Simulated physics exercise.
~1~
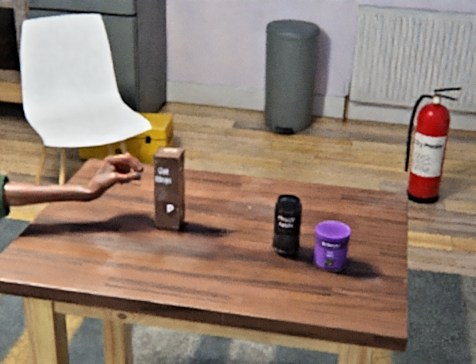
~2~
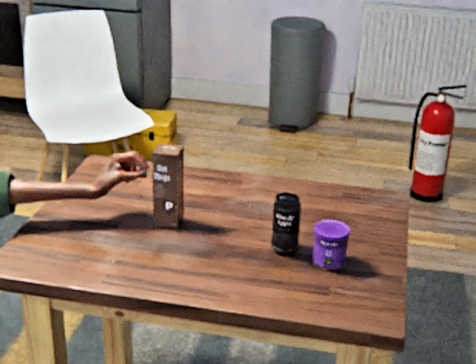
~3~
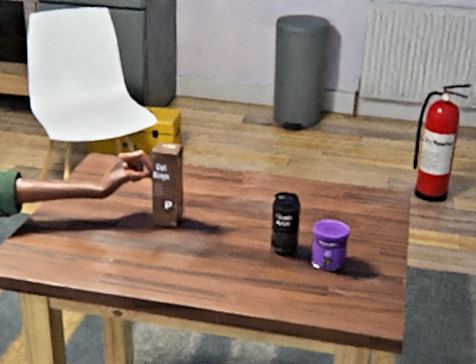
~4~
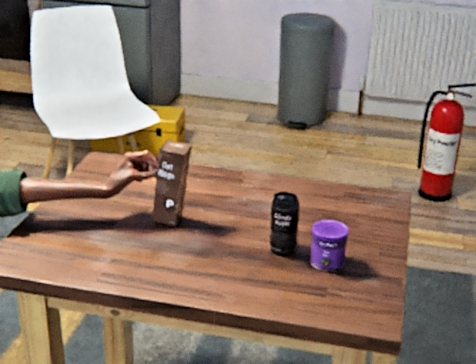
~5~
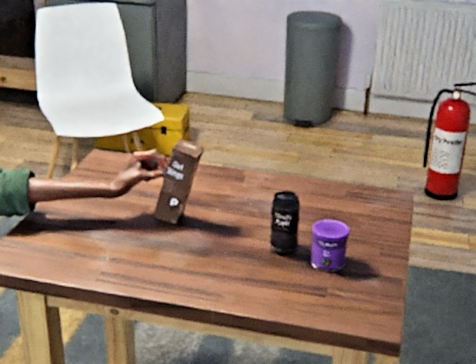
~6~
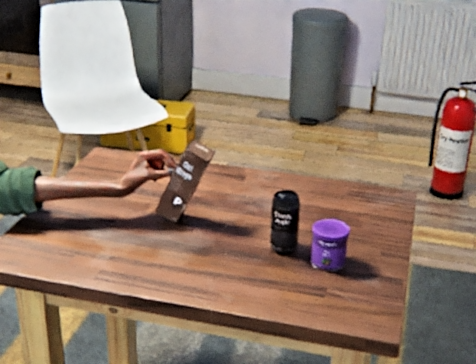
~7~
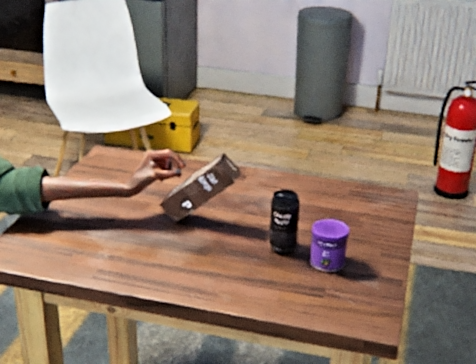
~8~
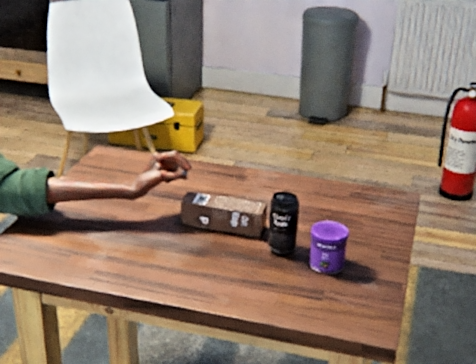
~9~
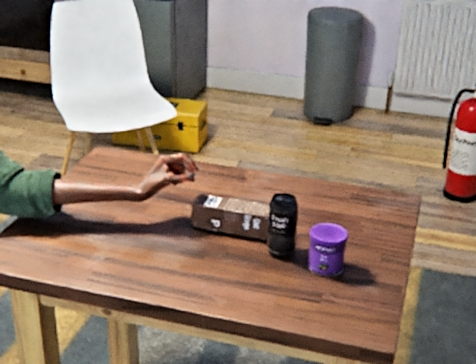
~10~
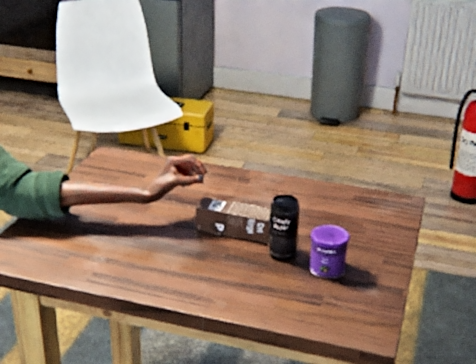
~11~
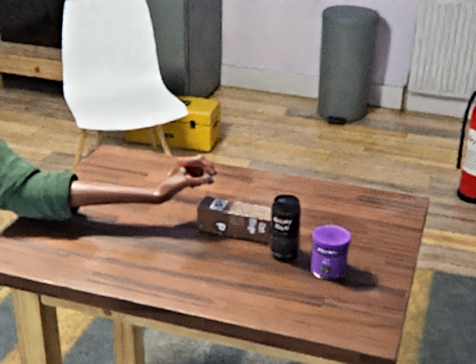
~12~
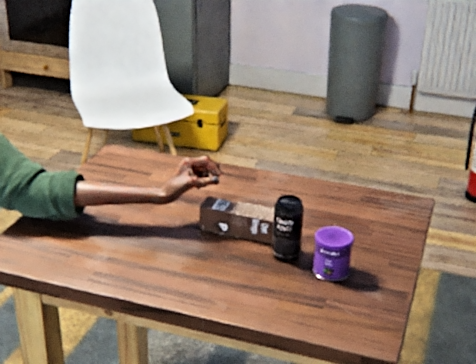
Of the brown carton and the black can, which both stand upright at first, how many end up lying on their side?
One of them ends up on its side, the brown carton, while the black can stays upright.
A hand pushes a brown carton rightward until it tips onto its side by a black can.
